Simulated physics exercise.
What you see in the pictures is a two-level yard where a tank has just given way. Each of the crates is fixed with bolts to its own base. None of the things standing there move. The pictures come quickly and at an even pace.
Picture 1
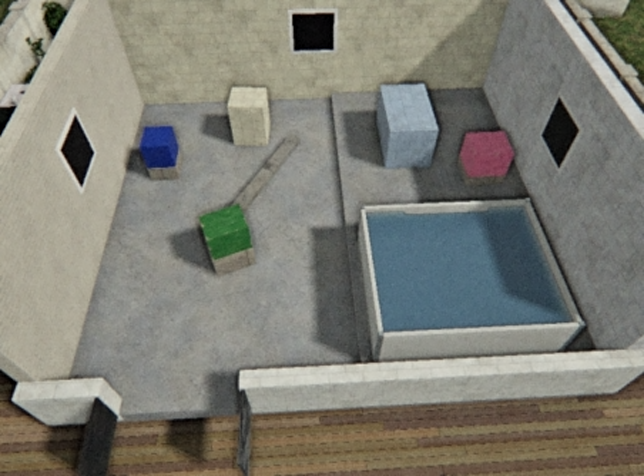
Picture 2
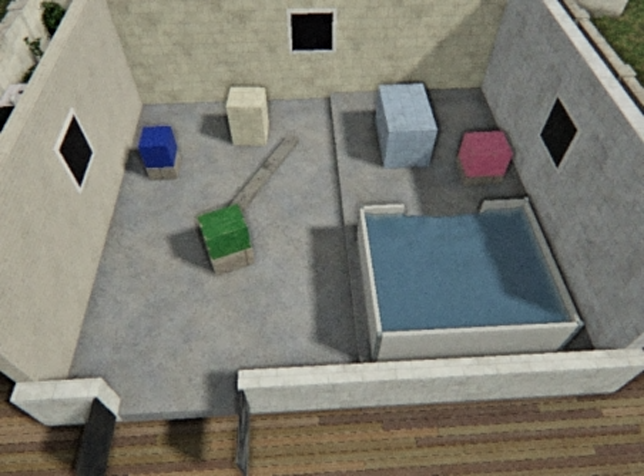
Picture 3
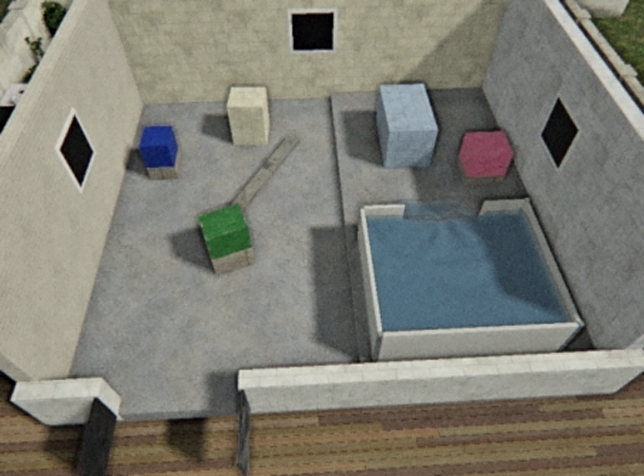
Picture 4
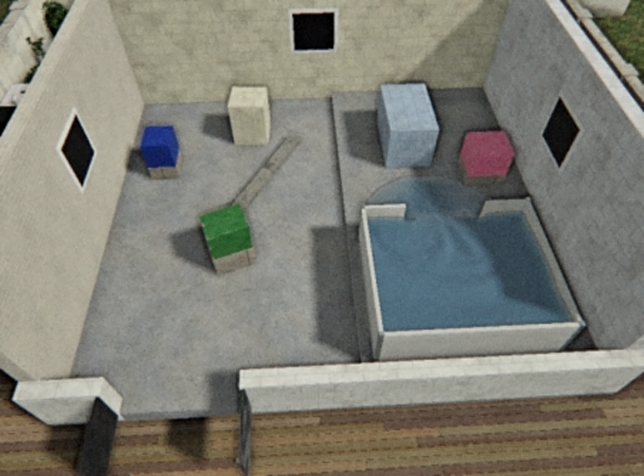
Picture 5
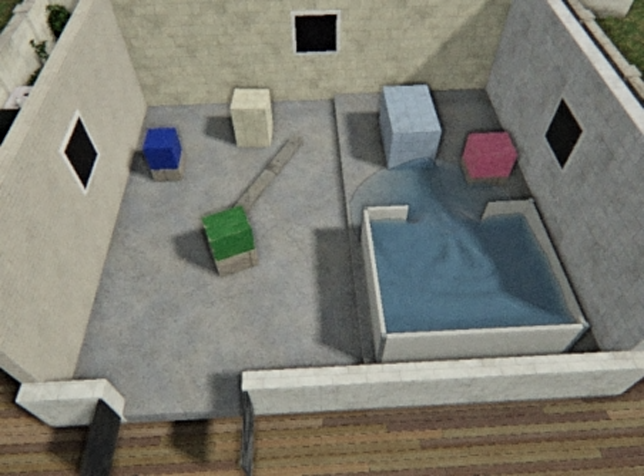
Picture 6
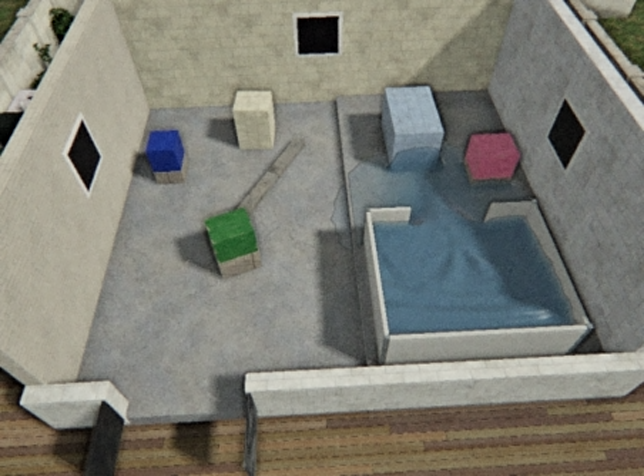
In a walled two-level yard, a gap opens in the water tank's far side and water pours out, spreading toward coloured blocks.
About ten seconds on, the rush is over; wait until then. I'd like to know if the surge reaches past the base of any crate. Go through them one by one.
One by one: Pink crate: Becomes wet; blue crate: Remains dry; green crate: Remains dry.
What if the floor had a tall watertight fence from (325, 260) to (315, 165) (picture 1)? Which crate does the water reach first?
It's the pink-painted one.
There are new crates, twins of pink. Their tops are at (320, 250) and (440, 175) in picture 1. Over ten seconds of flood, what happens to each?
Outcome, in listed order: Is missed, is inundated.
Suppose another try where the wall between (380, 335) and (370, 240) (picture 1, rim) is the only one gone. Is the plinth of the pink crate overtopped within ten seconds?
As far as I can tell, the pink one stays clear.
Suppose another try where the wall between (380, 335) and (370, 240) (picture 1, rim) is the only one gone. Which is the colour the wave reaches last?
The pink-painted one comes last.
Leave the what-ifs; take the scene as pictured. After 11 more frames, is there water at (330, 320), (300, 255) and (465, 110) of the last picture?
Taking the three spots one by one, I'd call them clear, clear and drenched.
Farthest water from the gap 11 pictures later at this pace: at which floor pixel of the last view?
I'd say around (236, 106).
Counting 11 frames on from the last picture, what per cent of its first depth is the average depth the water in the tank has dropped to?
It comes to some 58 percent.
A moment on, water covers 25 % of the floor; the pink crate water round its plinth, the blue crate not reached, the green crate not reached.
Next, water covers 40 % of the floor; the pink crate water round its plinth, the blue crate not reached, the green crate not reached.
Then, water covers 65 % of the floor; the pink crate water round its plinth, the blue crate water round its plinth, the green crate water round its plinth.
Later, water covers 90 % of the floor; the pink crate water round its plinth, the blue crate water round its plinth, the green crate water round its plinth.
In the end, water covers 100 % of the floor; the pink crate was topped, the blue crate stayed above the water, the green crate stayed above the water.
